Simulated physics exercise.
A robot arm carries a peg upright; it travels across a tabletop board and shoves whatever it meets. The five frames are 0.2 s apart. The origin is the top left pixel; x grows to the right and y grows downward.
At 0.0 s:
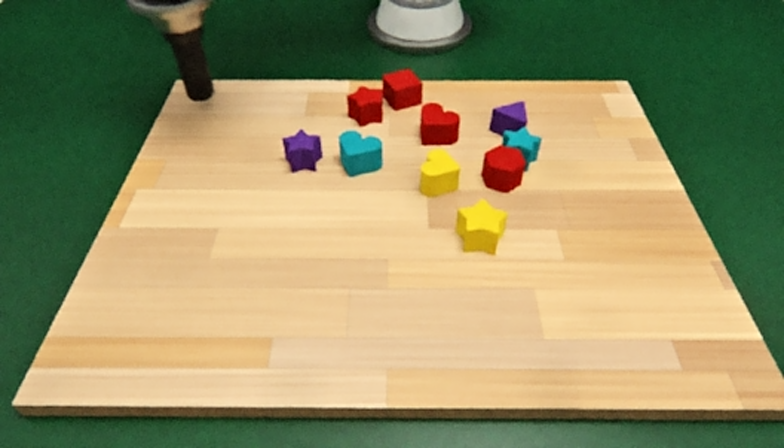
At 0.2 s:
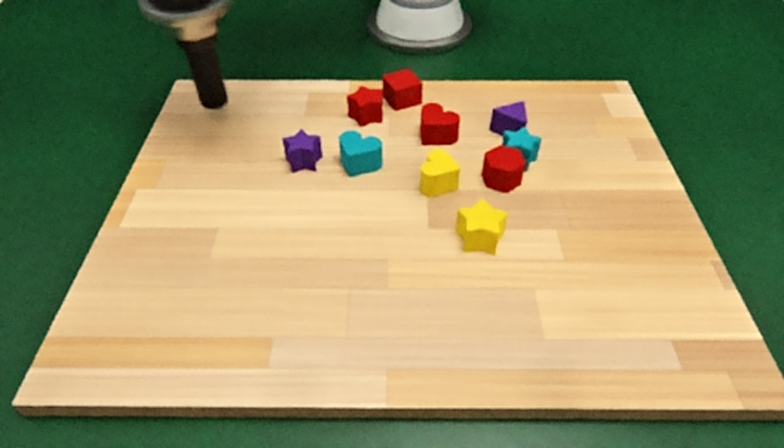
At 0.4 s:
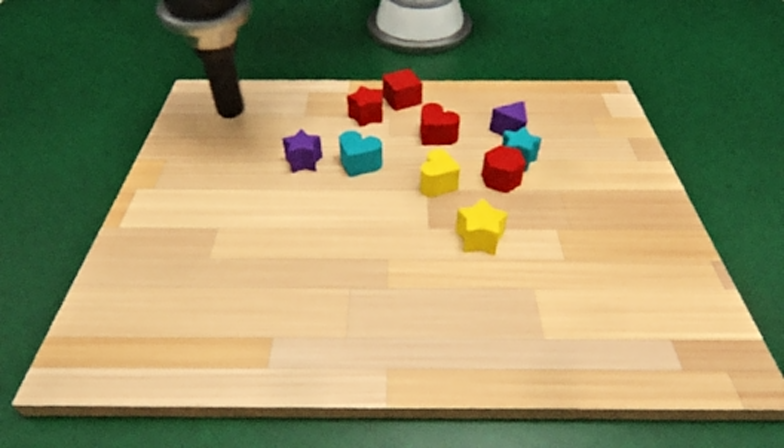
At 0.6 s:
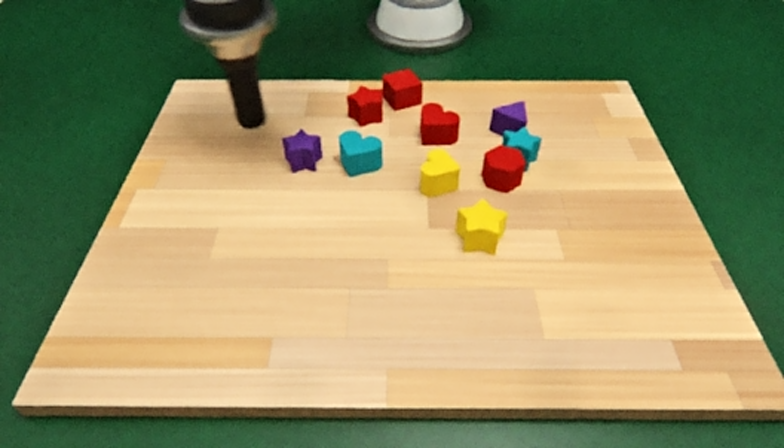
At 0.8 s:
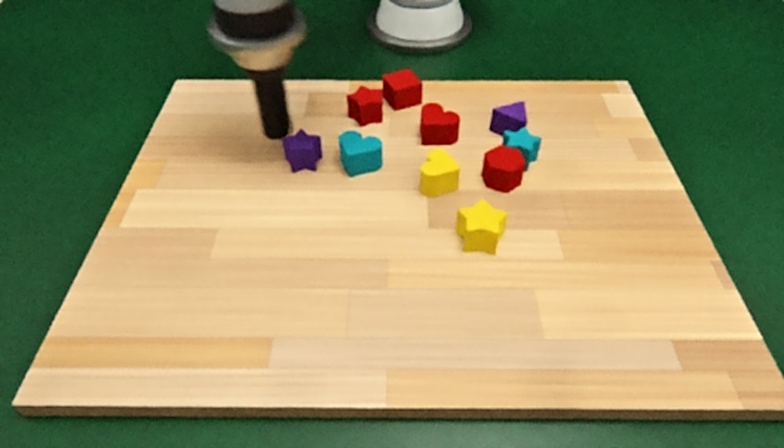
A dark peg on a robotic arm moves over the upper left of a pale wooden board on a green surface, seen from above at an angle by a still camera. Red, purple, turquoise and yellow blocks, including stars and hearts, sit across the board's upper middle and right. The peg travels steadily right and toward the viewer, nearing the purple star, while every block stays still.
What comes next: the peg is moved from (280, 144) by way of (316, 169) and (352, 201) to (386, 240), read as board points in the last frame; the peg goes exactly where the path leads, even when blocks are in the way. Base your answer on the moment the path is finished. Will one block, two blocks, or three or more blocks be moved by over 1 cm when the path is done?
One.
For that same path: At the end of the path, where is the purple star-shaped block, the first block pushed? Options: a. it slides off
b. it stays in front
Option b.
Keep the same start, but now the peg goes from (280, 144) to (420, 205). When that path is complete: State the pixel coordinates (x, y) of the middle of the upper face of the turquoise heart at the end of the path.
Most likely (384, 141).
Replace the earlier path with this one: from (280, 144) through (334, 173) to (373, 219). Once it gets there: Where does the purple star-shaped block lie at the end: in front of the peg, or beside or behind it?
Carried ahead at the end.
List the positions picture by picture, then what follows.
The first frame shows tip of the peg (202, 95), middles of tops, purple star-shaped block (301, 140), turquoise heart (359, 142).
The second frame shows peg (215, 103), nothing pushed.
The third frame shows peg (232, 112), nothing pushed.
The fourth frame shows peg (252, 122), nothing pushed.
The fifth frame shows peg (278, 132), purple star-shaped block (301, 140), turquoise heart (359, 142).
On the path given first. One third of the way, peg (315, 158); purple star-shaped block (331, 162).
Two thirds of the way, peg (351, 190); purple star-shaped block (370, 196).
At the end, peg (385, 228); purple star-shaped block (409, 236); turquoise heart unmoved.
